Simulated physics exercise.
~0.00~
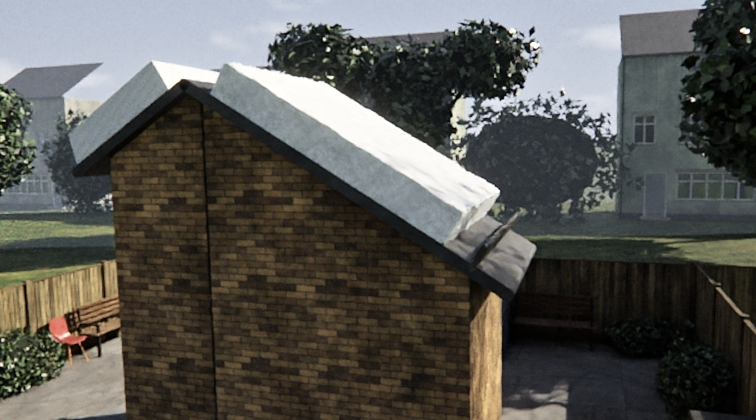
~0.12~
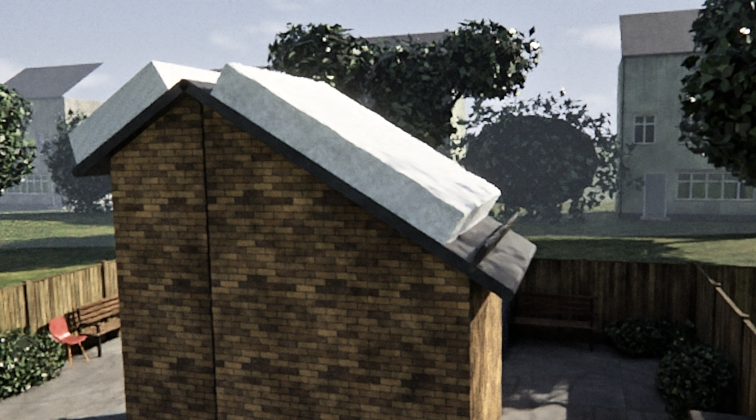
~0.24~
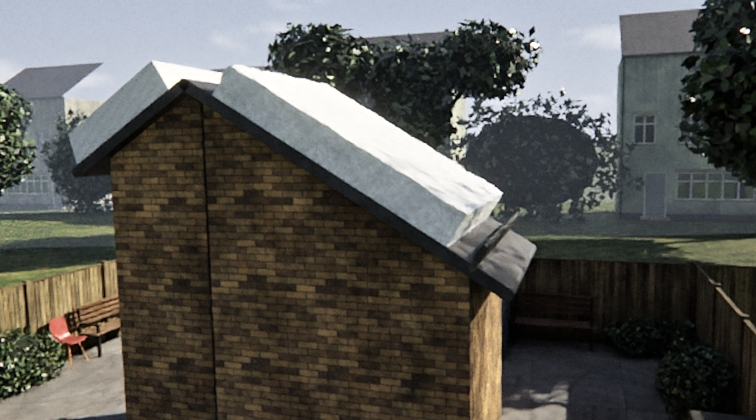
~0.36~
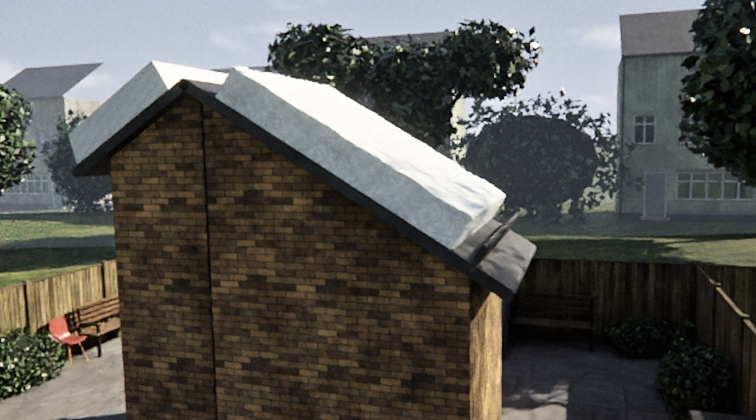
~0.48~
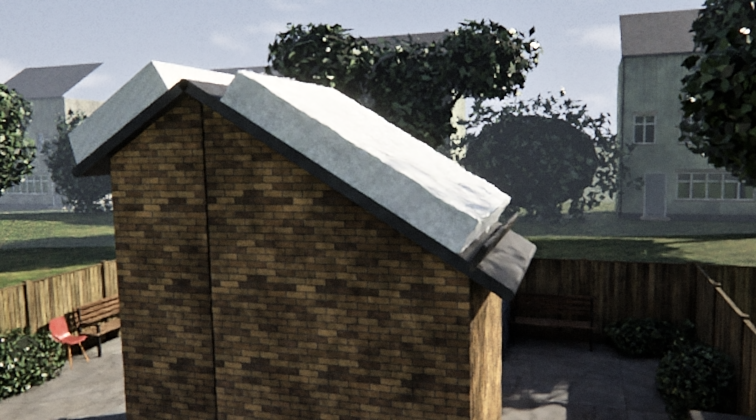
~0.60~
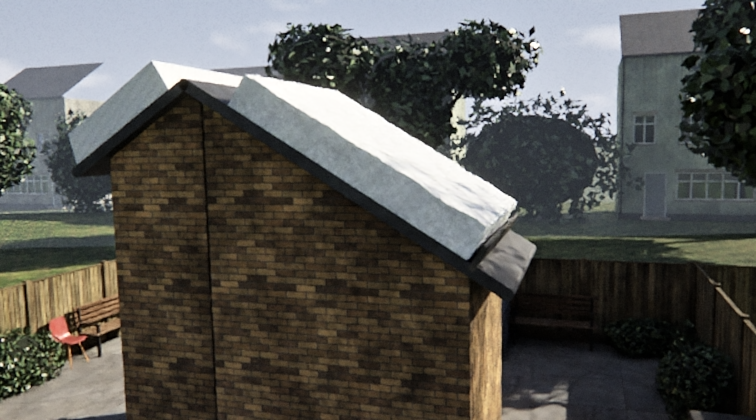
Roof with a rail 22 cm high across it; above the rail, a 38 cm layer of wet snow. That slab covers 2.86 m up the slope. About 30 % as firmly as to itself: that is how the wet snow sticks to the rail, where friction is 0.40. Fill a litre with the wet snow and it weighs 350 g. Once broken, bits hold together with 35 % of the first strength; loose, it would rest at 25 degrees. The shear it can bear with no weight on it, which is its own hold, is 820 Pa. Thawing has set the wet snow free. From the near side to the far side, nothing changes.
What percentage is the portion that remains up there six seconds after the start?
Roughly 94 per cent.
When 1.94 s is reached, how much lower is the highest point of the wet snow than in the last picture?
Measured change: Around 0.2 m.
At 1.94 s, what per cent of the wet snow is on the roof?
Near 95 %.
By 1.22 s, 99 % of the snow is on the roof.
By 1.94 s, 94 % of the snow is on the roof.
By 2.67 s, 94 % of the snow is on the roof.
By 3.40 s, 94 % of the snow is on the roof.
By 6.00 s, at the end, 94 % of the snow is on the roof.
